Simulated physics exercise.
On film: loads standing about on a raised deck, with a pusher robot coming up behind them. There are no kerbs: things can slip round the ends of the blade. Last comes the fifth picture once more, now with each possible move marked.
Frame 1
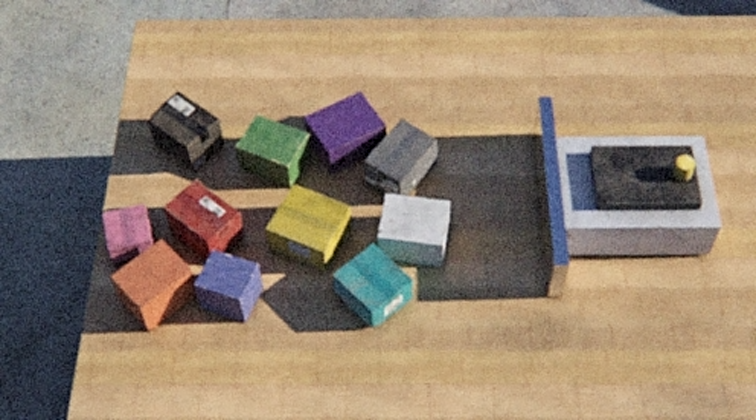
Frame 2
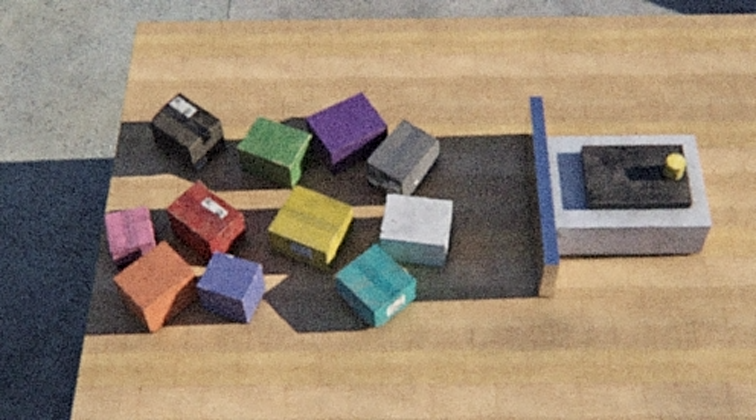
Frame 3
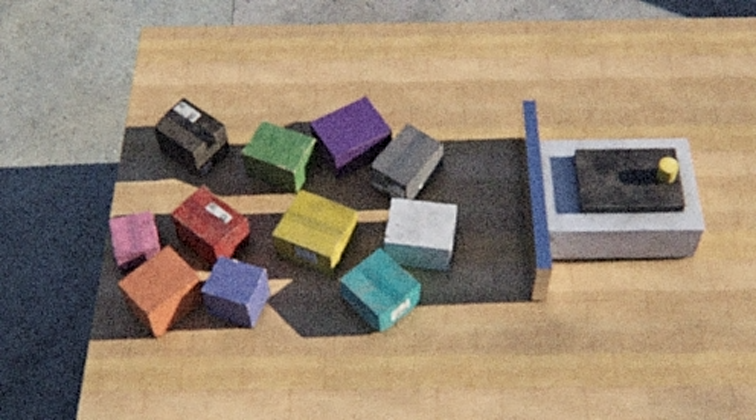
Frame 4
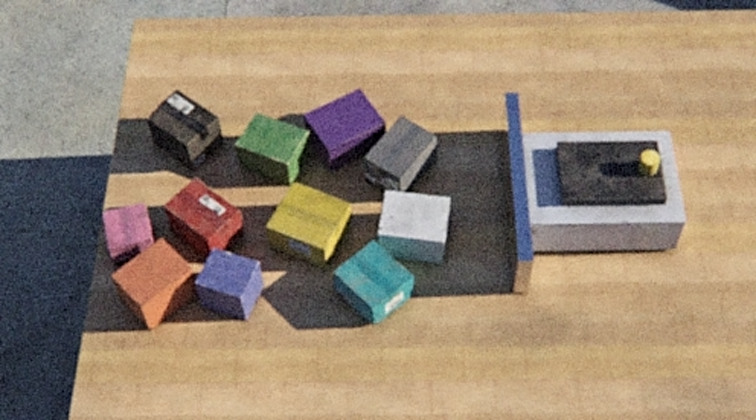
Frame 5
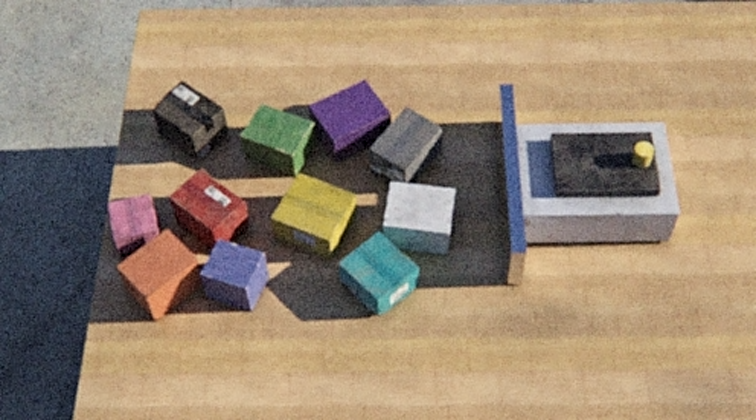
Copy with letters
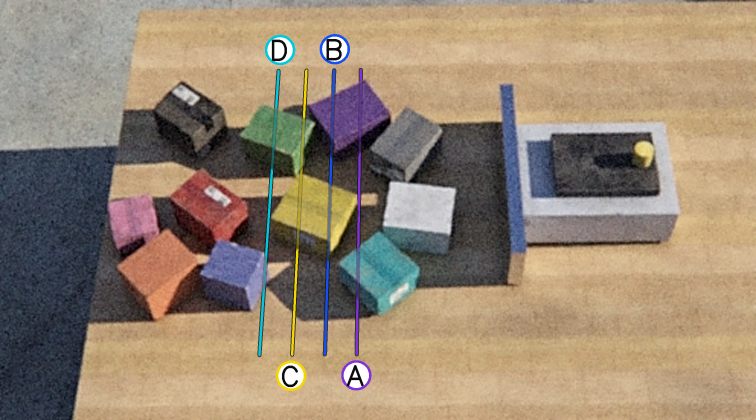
A pusher robot with a wide blue blade creeps left across a wooden deck toward a loose cluster of colourful boxes. It steadily narrows the gap but touches none of them, and the boxes stay where they are while the view shakes slightly.
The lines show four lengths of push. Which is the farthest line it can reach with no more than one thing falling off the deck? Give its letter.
It can go as far as D.
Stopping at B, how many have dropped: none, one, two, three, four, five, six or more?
In all, none.
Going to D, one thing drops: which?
It is the pink box.
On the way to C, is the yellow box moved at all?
Yes.
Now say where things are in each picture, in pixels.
The first picture shows purple crate (346, 132); red box (205, 223); blue crate (230, 286).
The second picture shows robot (628, 175); green crate (276, 152).
The third picture shows robot (620, 179); pink box (138, 244).
The fourth picture shows robot (602, 172); yellow box (310, 226).
The fifth picture shows robot (596, 163); black parcel (191, 121); white crate (419, 218); purple crate (351, 120).
On the marked copy, A at (359, 200); B at (330, 201); C at (300, 201); D at (270, 201).
Taking D. A third of the way, robot (508, 164); purple crate (340, 119); grey parcel (382, 155).
Two thirds of the way, robot (420, 165); pink box (130, 227); red box (170, 206).
When it is over, robot (354, 166); pink box over the edge; red box (116, 198); one fallen.
As for the rest, A is within the limit but short; B is within the limit but short; C is within the limit but short.
